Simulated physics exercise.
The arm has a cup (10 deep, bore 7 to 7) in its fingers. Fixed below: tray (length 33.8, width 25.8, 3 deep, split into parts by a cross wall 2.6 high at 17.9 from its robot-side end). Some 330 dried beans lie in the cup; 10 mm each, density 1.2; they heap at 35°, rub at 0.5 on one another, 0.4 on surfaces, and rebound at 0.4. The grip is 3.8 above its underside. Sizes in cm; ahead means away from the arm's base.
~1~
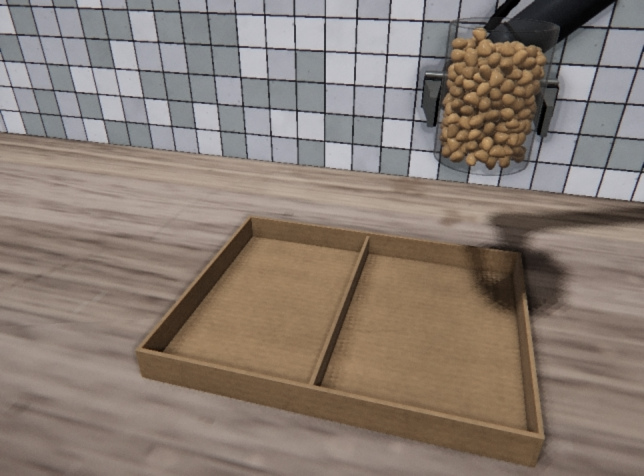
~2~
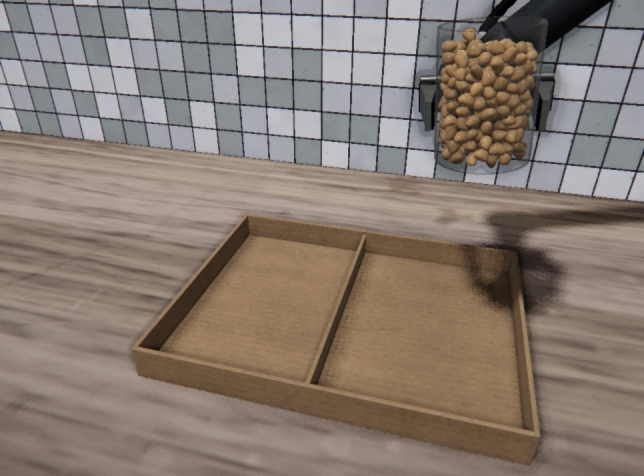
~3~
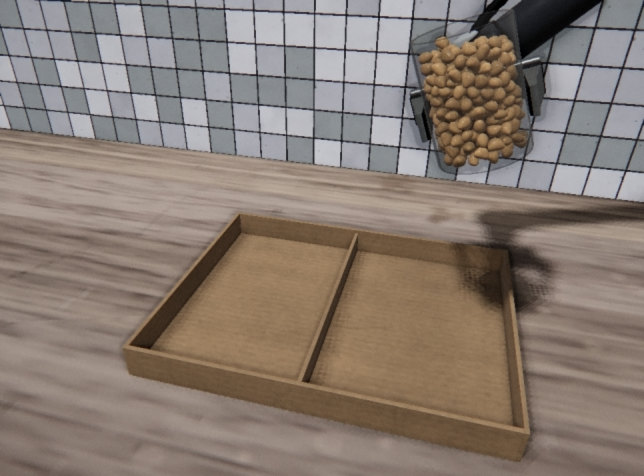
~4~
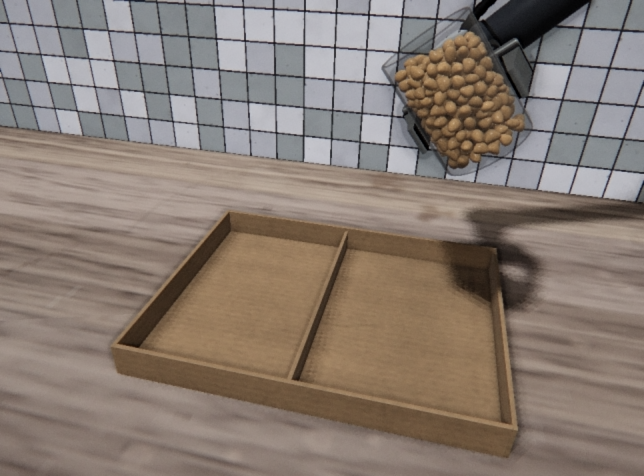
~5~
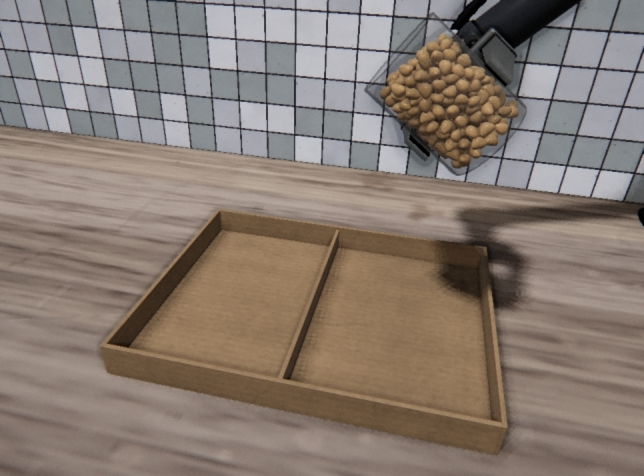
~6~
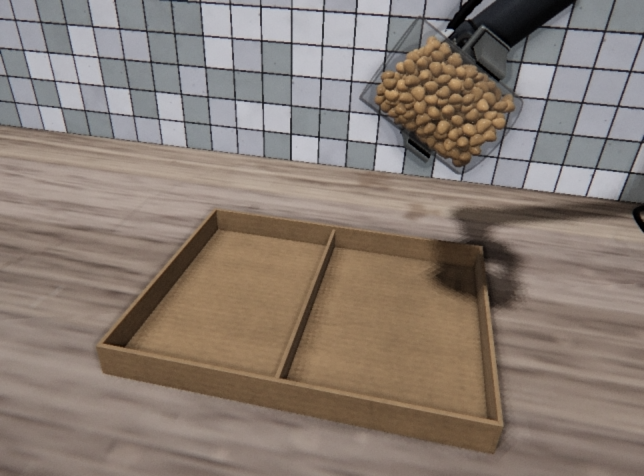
We see a robot arm holding a clear cup full of light brown dried beans above a counter with an empty, two-part tray; the arm tilts the cup steadily further over while the view shifts slightly.
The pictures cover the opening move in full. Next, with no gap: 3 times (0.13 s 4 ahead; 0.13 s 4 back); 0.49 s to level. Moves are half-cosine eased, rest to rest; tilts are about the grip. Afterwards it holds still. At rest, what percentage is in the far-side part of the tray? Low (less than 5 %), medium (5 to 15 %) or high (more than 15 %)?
Share in the far-side part of the tray: Medium (5 to 15 %).
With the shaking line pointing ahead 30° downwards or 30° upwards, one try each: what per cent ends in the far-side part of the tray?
About 0 and 20 per cent.
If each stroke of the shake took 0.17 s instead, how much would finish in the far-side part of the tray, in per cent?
It would be near 5 per cent.
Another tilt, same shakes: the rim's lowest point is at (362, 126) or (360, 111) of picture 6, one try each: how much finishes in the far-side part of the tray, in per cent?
About 35 and 25 per cent.
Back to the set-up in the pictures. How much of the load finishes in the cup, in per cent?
Some 85 per cent.
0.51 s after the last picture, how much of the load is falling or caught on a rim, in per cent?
Roughly 4 per cent.
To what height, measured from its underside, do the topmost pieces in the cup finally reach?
Roughly 10.0 cm.
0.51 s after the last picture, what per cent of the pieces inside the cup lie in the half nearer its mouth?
Roughly 45 per cent.
Then, 0.51 s later, tilted 58° forward, highest piece 26 above the table; 290 in the cup, 14 in the far-side part, 11 in the robot-side part, 12 in flight or on a rim.
Then, 1.02 s later, tilted 31° forward, highest piece 28 above the table; 279 in the cup, 24 in the robot-side part, 24 in the far-side part.
Then, 1.47 s later, level, highest piece 29 above the table; 279 in the cup, 24 in the robot-side part, 24 in the far-side part.
Then, 2.52 s later, level, highest piece 29 above the table; 279 in the cup, 24 in the robot-side part, 24 in the far-side part.
At rest, 279 in the cup, 24 in the robot-side part, 24 in the far-side part. That is 7 % in the far-side part of the tray.
